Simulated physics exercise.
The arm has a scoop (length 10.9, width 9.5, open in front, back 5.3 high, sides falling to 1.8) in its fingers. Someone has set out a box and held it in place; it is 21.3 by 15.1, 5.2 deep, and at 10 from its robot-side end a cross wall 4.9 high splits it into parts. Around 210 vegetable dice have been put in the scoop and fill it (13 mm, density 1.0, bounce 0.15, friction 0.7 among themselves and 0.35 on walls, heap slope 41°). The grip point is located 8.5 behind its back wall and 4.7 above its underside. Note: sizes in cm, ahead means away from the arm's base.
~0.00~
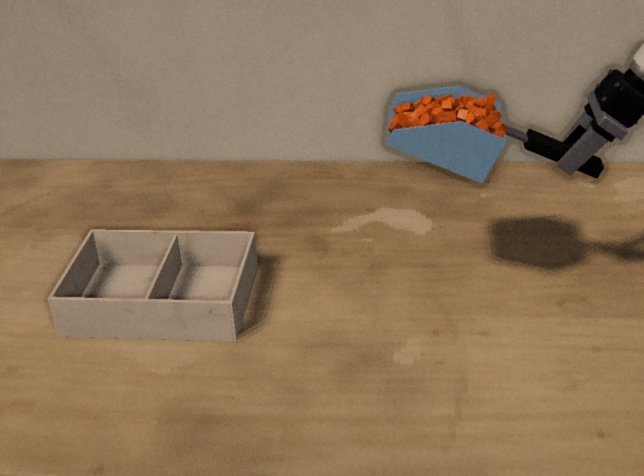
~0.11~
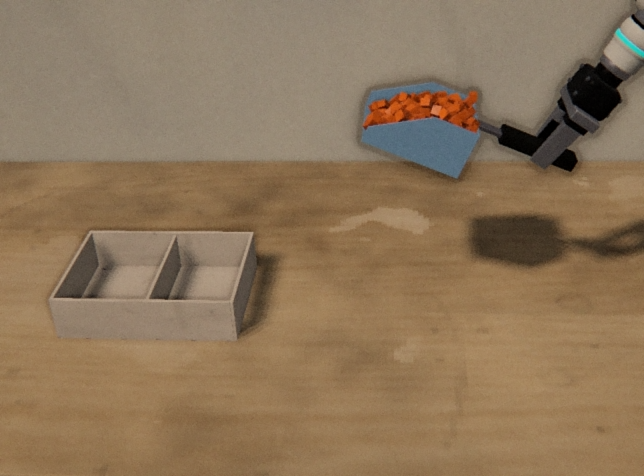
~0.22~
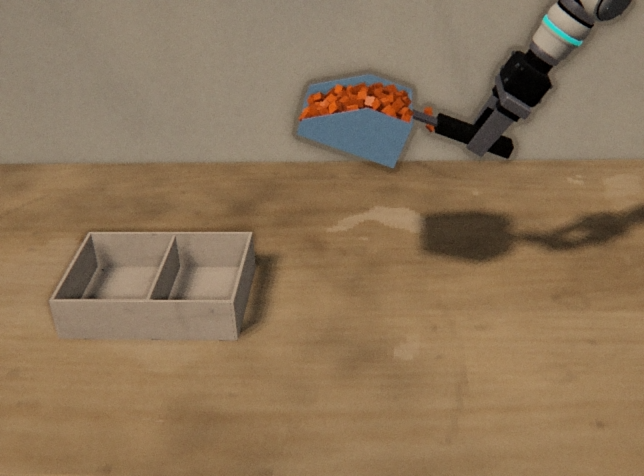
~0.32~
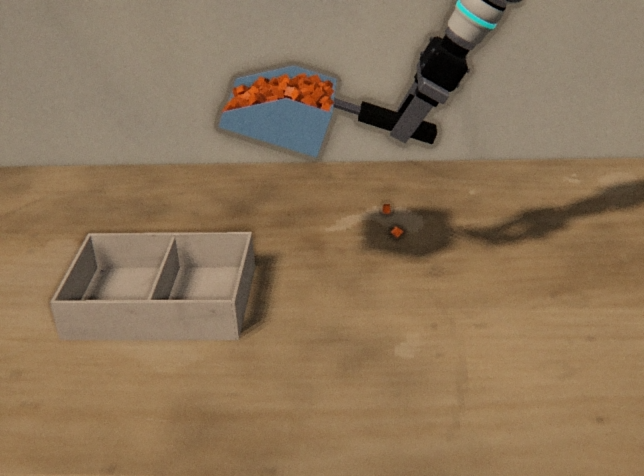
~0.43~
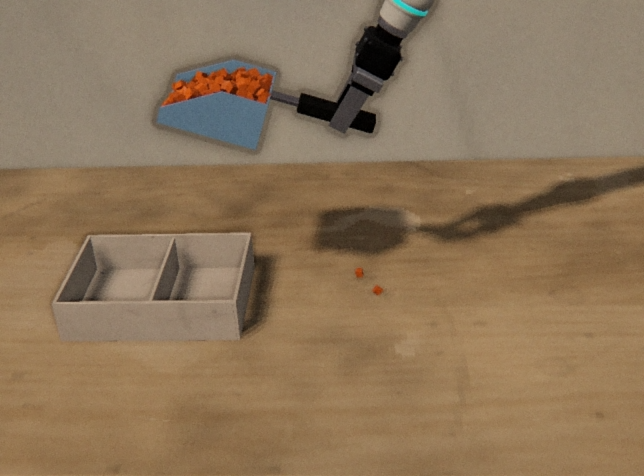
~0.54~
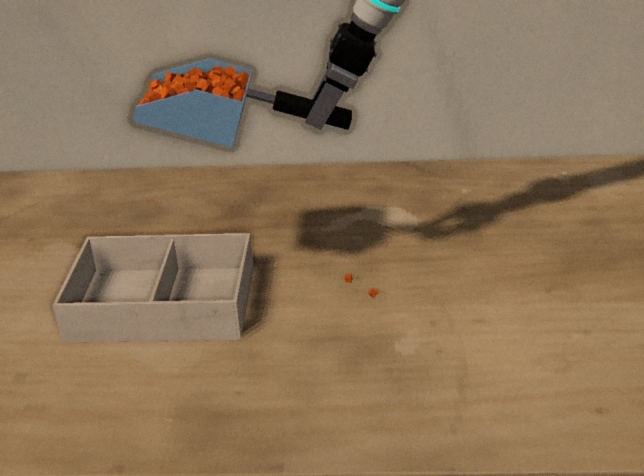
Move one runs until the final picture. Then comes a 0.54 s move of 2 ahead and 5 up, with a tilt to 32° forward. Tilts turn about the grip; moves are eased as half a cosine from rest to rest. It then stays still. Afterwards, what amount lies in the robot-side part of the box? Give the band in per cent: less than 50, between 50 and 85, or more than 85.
Less than 50 per cent.
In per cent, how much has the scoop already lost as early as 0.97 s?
I'd say some 5 percent by then.
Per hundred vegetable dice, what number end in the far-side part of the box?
Roughly 70 %.
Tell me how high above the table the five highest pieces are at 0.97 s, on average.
Roughly 26 cm high.
By 0.76 s, level, highest piece 29 above the table; 211 on the scoop, 2 on the table or floor.
By 0.97 s, tilted 27° forward, highest piece 27 above the table; 205 on the scoop, 2 on the table or floor, 1 in the robot-side part, 5 in flight or on a rim.
By 1.28 s, tilted 32° forward, highest piece 22 above the table; 88 on the scoop, 46 in the robot-side part, 28 in the far-side part, 2 on the table or floor, 49 in flight or on a rim.
By 2.33 s, tilted 32° forward, highest piece 3 above the table; 150 in the far-side part, 60 in the robot-side part, 3 on the table or floor.
Final count, 150 in the far-side part, 60 in the robot-side part, 3 on the table or floor. That is 28 % in the robot-side part of the box.
